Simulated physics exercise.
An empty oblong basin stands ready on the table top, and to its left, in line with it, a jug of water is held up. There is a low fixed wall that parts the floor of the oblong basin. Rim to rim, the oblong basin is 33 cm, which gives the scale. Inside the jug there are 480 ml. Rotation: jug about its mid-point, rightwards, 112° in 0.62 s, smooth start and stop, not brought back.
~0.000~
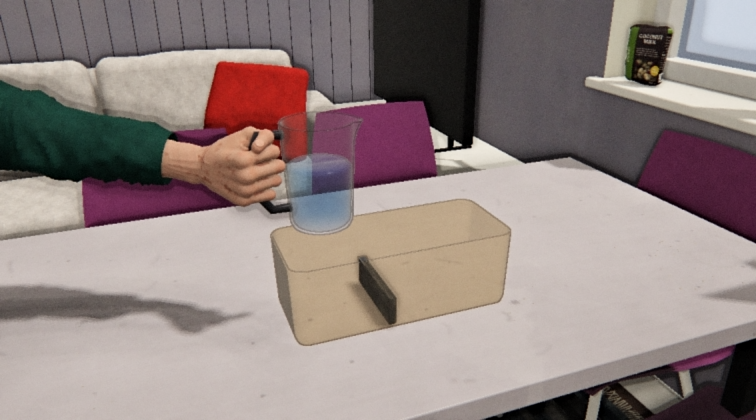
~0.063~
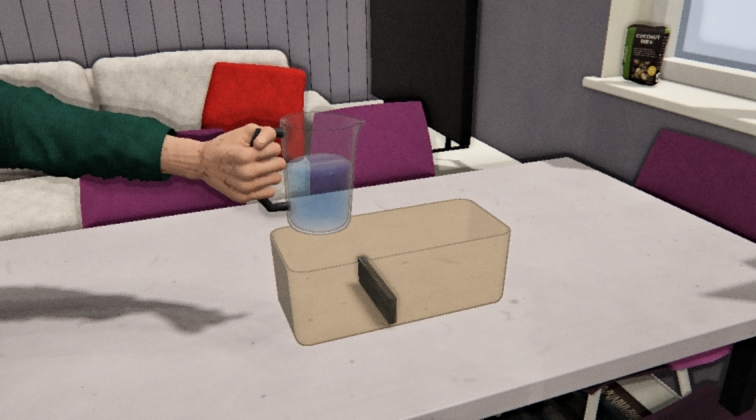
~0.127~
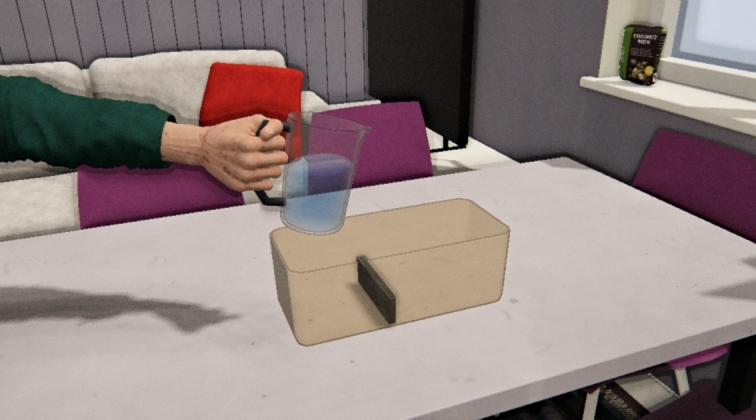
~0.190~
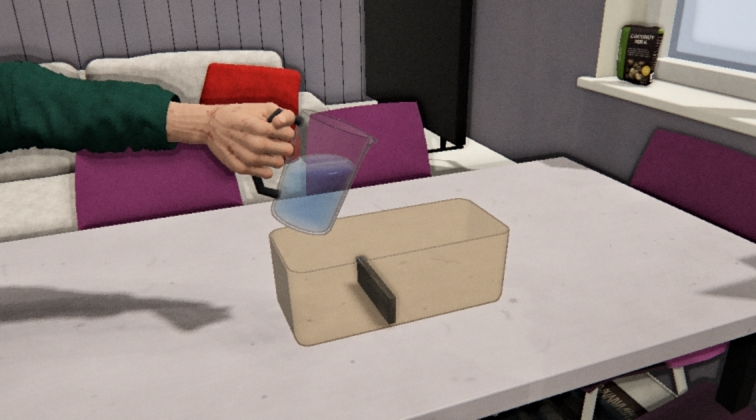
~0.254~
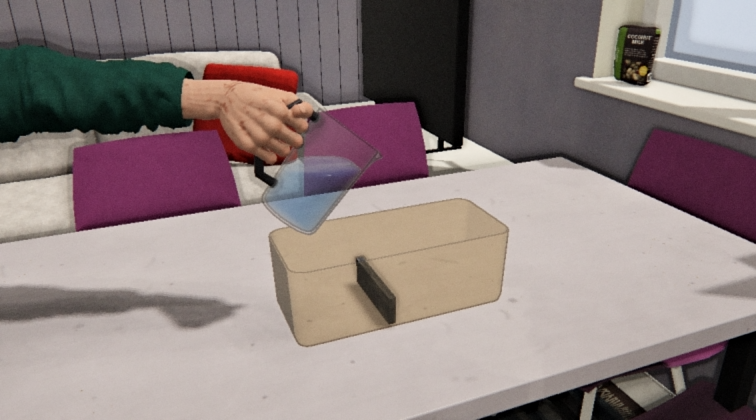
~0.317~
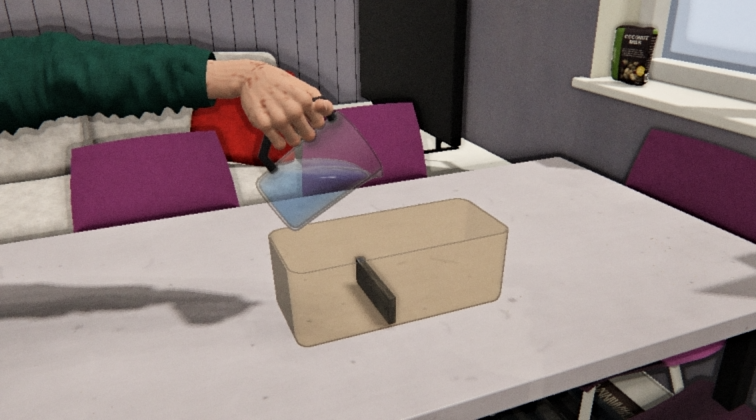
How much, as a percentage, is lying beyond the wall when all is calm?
Around 94 per cent lies beyond the wall.
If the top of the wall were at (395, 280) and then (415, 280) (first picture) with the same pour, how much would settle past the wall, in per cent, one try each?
75 then 15 %.
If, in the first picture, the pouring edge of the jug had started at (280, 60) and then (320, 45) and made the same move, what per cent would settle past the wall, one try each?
Respectively 5 and 90 %.
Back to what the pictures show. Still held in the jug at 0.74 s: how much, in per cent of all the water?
12 in a hundred, give or take.
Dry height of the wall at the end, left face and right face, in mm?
The left comes to roughly 44 mm and the right to roughly 26 mm.
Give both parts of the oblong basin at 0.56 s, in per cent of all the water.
0 on the left, 22 on the right, roughly.
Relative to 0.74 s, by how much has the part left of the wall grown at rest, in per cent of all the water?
I'd say near 4 percent.
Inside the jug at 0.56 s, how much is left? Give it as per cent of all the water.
I reckon about 60 in a hundred is still held.
By 0.56 s the tilt is 109° and 60 per cent is still to pour, 0 is left of the wall and 23 right of it.
By 0.74 s the tilt is 112° and 13 per cent is still to pour, 2 is left of the wall and 78 right of it.
By 0.92 s the tilt is 112° and 1 per cent is still to pour, 4 is left of the wall and 92 right of it.
By 1.12 s the tilt is 112° and 0 per cent is still to pour, 5 is left of the wall and 94 right of it.
At rest 5 per cent lies left of the wall, 94 right of it and 1 outside.
